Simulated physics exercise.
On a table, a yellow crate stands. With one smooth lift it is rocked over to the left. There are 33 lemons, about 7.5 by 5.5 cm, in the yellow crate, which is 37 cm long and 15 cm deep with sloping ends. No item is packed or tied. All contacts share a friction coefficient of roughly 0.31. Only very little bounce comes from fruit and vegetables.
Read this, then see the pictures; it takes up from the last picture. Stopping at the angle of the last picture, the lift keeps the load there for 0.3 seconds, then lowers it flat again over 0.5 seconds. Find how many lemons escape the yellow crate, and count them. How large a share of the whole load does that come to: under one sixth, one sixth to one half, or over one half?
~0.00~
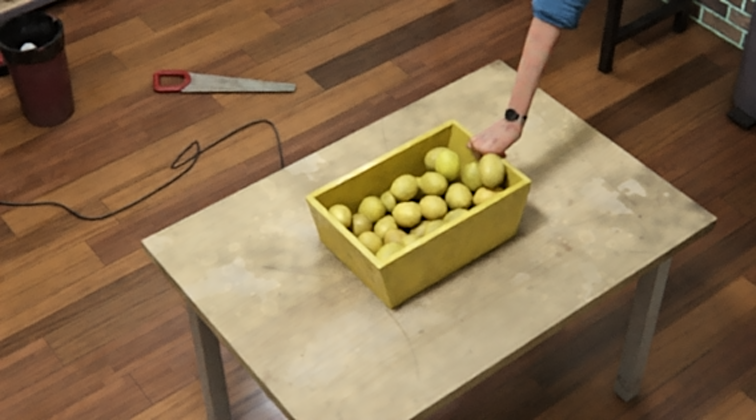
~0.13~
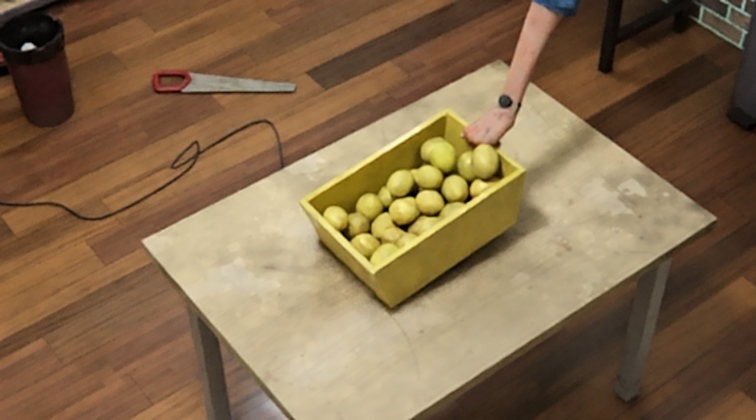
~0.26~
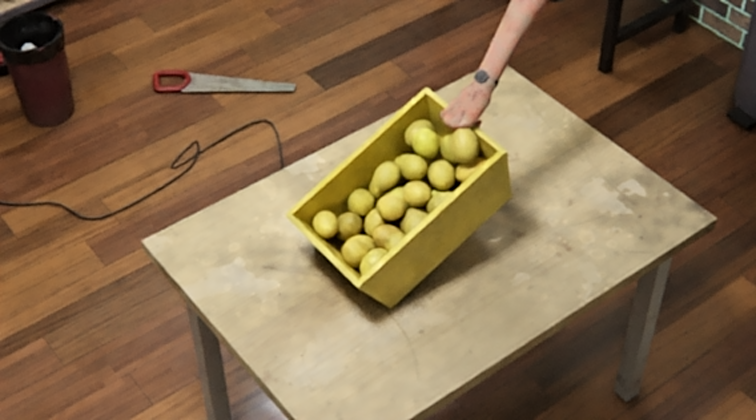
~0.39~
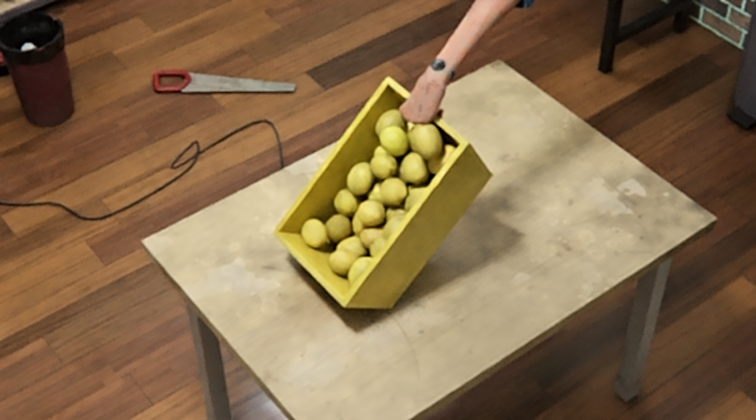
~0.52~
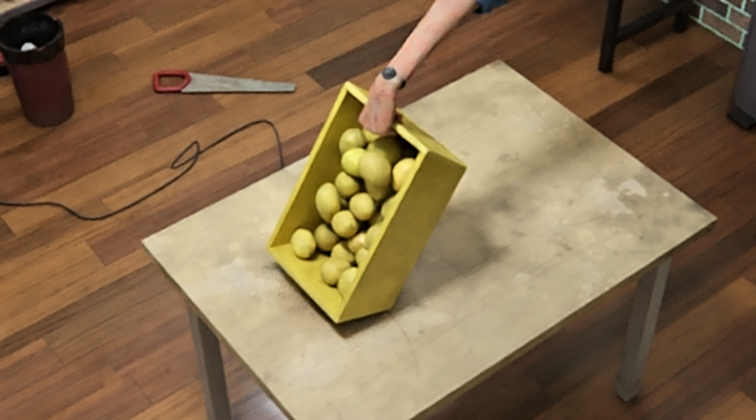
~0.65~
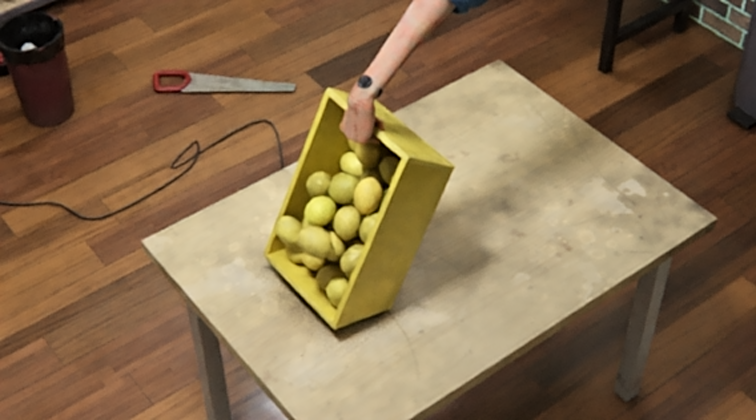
It comes to one sixth to one half of the load.
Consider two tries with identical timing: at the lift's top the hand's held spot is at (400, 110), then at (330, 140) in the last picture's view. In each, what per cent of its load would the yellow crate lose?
Loss for the yellow crate - 10 percent, then 60 percent.
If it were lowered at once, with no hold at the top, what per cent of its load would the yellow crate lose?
Yellow crate 20%.
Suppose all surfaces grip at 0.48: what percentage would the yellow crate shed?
Yellow crate 20 per cent.
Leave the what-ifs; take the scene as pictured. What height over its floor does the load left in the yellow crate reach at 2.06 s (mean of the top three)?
14 cm or thereabouts.
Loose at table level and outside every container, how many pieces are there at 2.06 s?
Some 4 pieces.
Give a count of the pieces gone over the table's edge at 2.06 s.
Count: Roughly 6.
After 0.87 s, tilt 63°; yellow crate 30 in, 3 out.
After 1.16 s, tilt 39°; yellow crate 25 in, 8 out.
After 1.55 s, tilt 0°; yellow crate 23 in, 10 out.
Outcome (at 2.06 s), yellow crate 23 in, 10 out. Asked share, 10 of 33, 30 per cent.
